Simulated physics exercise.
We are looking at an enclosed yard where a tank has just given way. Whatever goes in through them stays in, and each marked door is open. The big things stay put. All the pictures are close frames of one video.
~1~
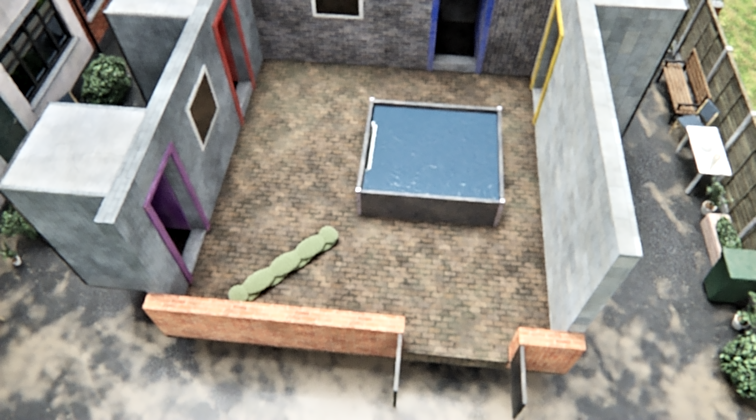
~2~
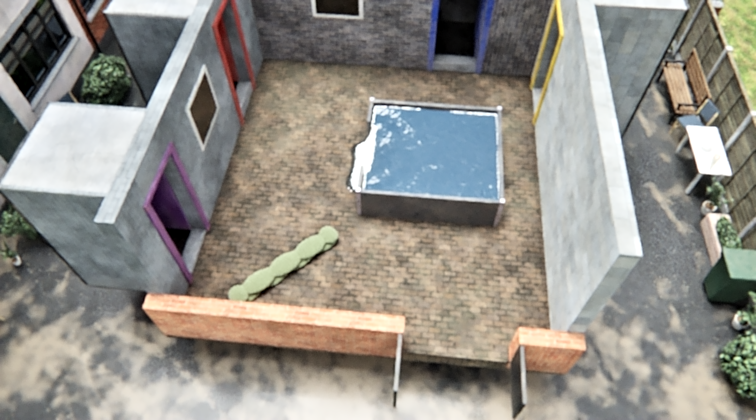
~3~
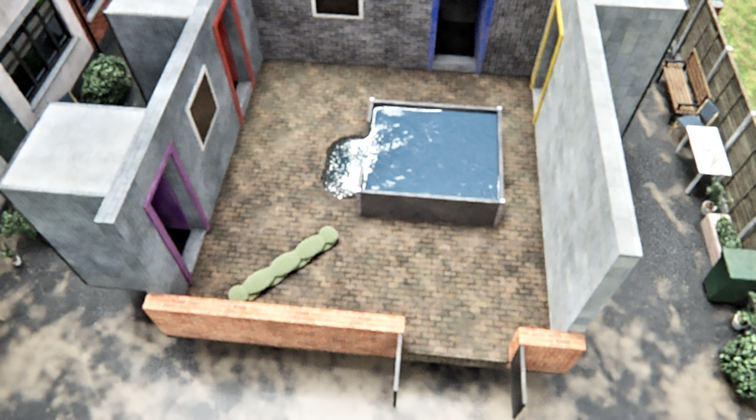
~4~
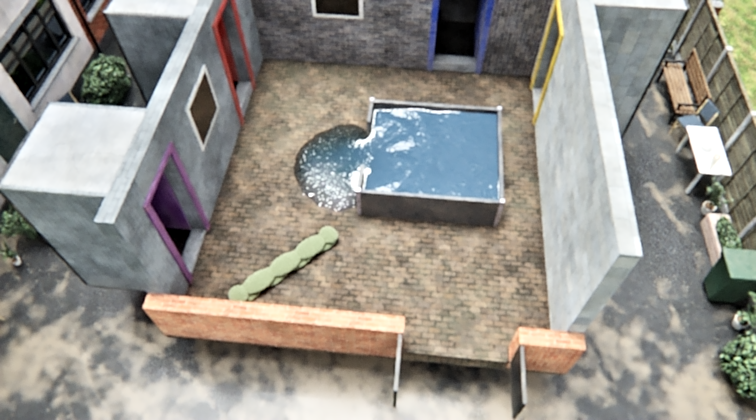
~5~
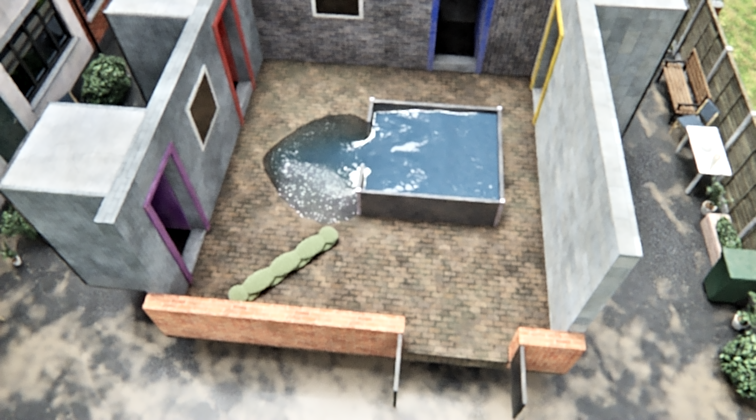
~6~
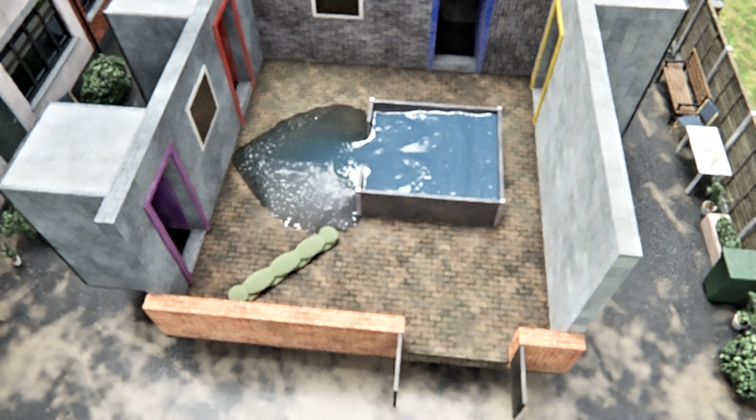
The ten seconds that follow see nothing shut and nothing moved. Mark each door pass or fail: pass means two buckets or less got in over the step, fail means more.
Purple door - fail, blue door - pass, yellow door - fail, red door - pass.
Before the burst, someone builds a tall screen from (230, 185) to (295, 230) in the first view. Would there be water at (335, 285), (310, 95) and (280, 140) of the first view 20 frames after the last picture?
Results in order: Bone-dry / swamped / swamped.
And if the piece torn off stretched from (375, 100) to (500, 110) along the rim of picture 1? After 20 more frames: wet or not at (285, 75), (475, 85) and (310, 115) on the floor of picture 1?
Result, in sequence: Sodden, sodden, sodden.
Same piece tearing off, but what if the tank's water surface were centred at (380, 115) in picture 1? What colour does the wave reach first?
That's the door marked red.
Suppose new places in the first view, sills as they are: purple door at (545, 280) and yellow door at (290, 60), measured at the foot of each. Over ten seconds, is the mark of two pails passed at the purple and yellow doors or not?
I'd say purple falls short, while yellow overflows.
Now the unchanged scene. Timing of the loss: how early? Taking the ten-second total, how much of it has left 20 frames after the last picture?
Near 5 in a hundred.
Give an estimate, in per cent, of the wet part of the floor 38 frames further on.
90 %.
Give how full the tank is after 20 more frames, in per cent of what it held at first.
I'd say some 50 %.
A moment on, water covers 30 % of the floor; the purple door not reached, the blue door not reached, the yellow door not reached, the red door wet at the sill, nothing in.
Next, water covers 35 % of the floor; the purple door under two buckets in, the blue door not reached, the yellow door not reached, the red door wet at the sill, nothing in.
Then, water covers 50 % of the floor; the purple door under two buckets in, the blue door not reached, the yellow door not reached, the red door wet at the sill, nothing in.
Later, water covers 90 % of the floor; the purple door far over two buckets in, the blue door wet at the sill, nothing in, the yellow door under two buckets in, the red door wet at the sill, nothing in.
In the end, water covers 95 % of the floor; the purple door far over two buckets in, the blue door wet at the sill, nothing in, the yellow door far over two buckets in, the red door wet at the sill, nothing in.
